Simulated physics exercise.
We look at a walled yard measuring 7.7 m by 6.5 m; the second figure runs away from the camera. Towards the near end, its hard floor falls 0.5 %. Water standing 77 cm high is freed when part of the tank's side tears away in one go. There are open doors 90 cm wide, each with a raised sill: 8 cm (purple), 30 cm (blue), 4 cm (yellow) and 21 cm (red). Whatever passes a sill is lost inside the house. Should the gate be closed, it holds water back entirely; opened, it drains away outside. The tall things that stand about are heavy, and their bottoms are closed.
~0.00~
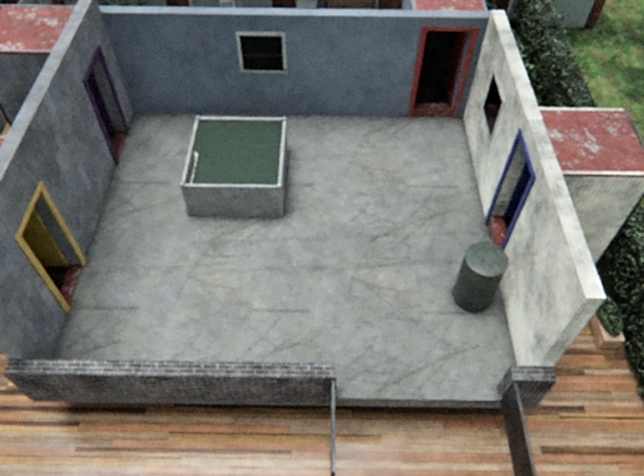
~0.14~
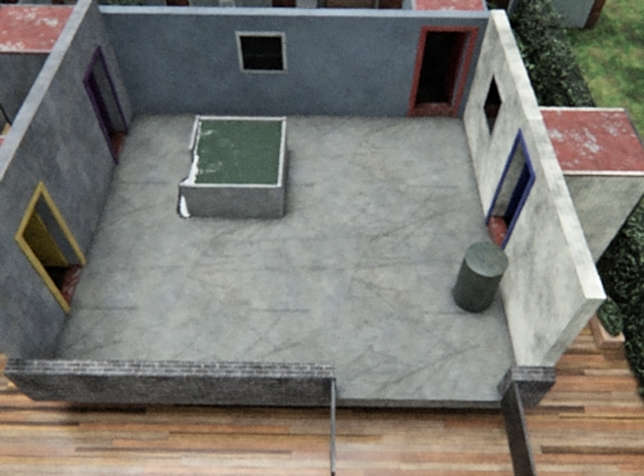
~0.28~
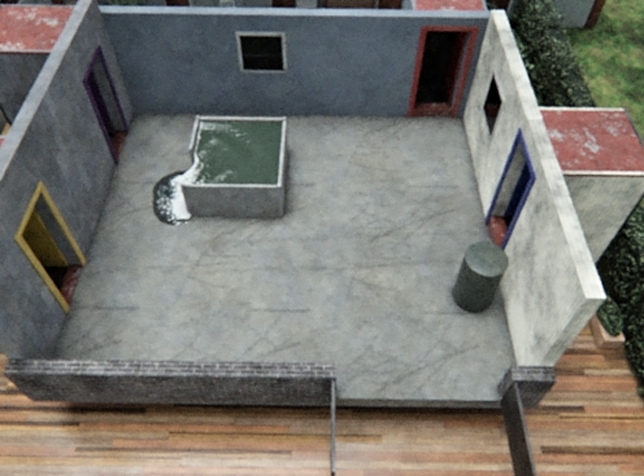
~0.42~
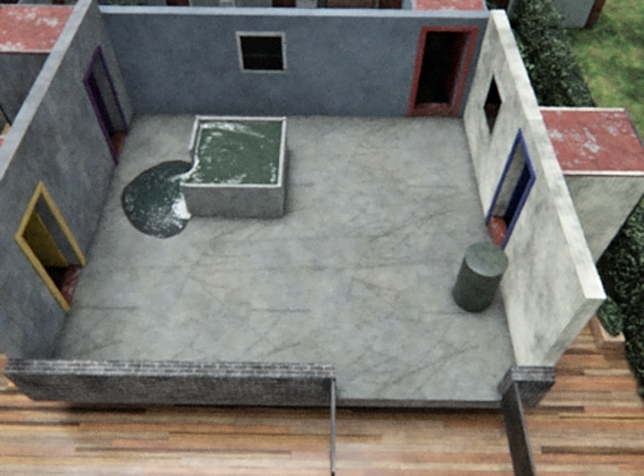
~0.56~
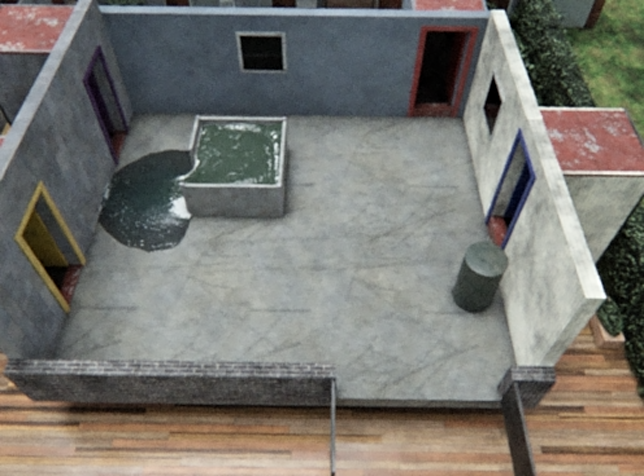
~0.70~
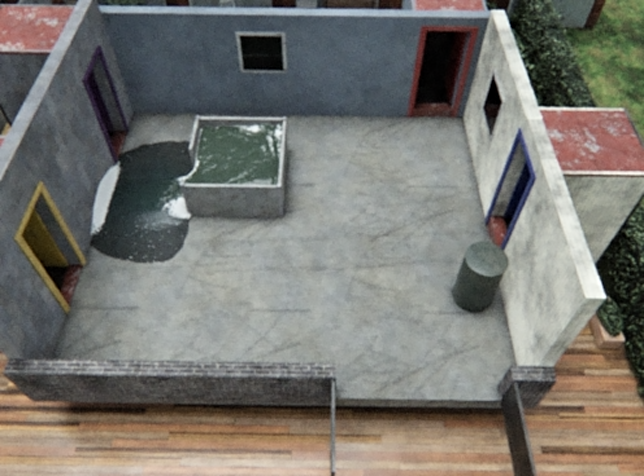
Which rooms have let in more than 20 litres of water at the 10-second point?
The room behind the purple door is above 20 litres; the room behind the blue door is at or below 20 litres; the room behind the yellow door is above 20 litres; the room behind the red door is at or below 20 litres.
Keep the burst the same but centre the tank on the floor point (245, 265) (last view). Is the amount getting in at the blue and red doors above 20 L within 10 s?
Result - blue door does not exceed it, red door does not exceed it.
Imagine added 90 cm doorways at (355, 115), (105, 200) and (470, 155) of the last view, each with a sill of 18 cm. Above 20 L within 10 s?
First doorway falls short, second gets there, third falls short.
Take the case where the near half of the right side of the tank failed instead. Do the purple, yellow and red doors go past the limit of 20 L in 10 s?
Purple: Within the limit; yellow: Within the limit; red: Within the limit.
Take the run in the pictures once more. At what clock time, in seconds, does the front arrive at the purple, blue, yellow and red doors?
The front reaches purple at 0.8 s, blue at 7.0 s, yellow at 1.1 s, red at 5.0 s.
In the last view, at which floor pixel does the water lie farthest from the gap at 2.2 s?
I'd put it close to (46, 379).
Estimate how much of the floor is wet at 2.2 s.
Close to 20 in a hundred.
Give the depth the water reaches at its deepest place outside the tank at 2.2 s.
Around 38 centimetres.
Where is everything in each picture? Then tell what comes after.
The tank at (237, 153) is whole and still, 77 cm deep, in the first frame.
The front is at (182, 214), 0.5 m from the gap at (193, 188); 0.2 m2 of floor is under water; 77 cm left at the back of the tank, in the second frame.
Water pours out at (194, 188) and has run 0.8 m, to (160, 185); typically 11 cm deep outside, 77 cm at the tank's back, in the third frame.
The front is at (130, 187), 1.4 m from the gap at (194, 189); 2.0 m2 of floor is under water; 74 cm left at the back of the tank, in the fourth frame.
The front is at (100, 216), 1.9 m from the gap at (194, 189); 3.6 m2 of floor is under water; 68 cm left at the back of the tank, in the fifth frame.
Water pours out at (194, 188) and has run 2.1 m, to (92, 240); typically 5 cm deep outside, 65 cm at the tank's back, in the sixth frame.
After 1.4 s water covers 15 % of the floor and is deepest (44 cm) near (114, 202); purple door 15 cm at the sill, 6 L in, blue door not reached, yellow door 12 cm at the sill, 1 L in, red door not reached.
After 2.2 s water covers 20 % of the floor and is deepest (38 cm) near (46, 379); purple door 14 cm at the sill, 23 L in, blue door not reached, yellow door 12 cm at the sill, 27 L in, red door not reached.
After 3.5 s water covers 35 % of the floor and is deepest (24 cm) near (111, 209); purple door 12 cm at the sill, 40 L in, blue door not reached, yellow door 9 cm at the sill, 54 L in, red door not reached.
After 6.0 s water covers 75 % of the floor and is deepest (16 cm) near (102, 209); purple door 9 cm at the sill, 50 L in, blue door not reached, yellow door 6 cm at the sill, 77 L in, red door 4 cm at the sill, 0 L in.
After 10.0 s water covers 95 % of the floor and is deepest (11 cm) near (464, 273); purple door 5 cm at the sill, 53 L in, blue door 9 cm at the sill, 0 L in, yellow door 4 cm at the sill, 84 L in, red door 6 cm at the sill, 0 L in.
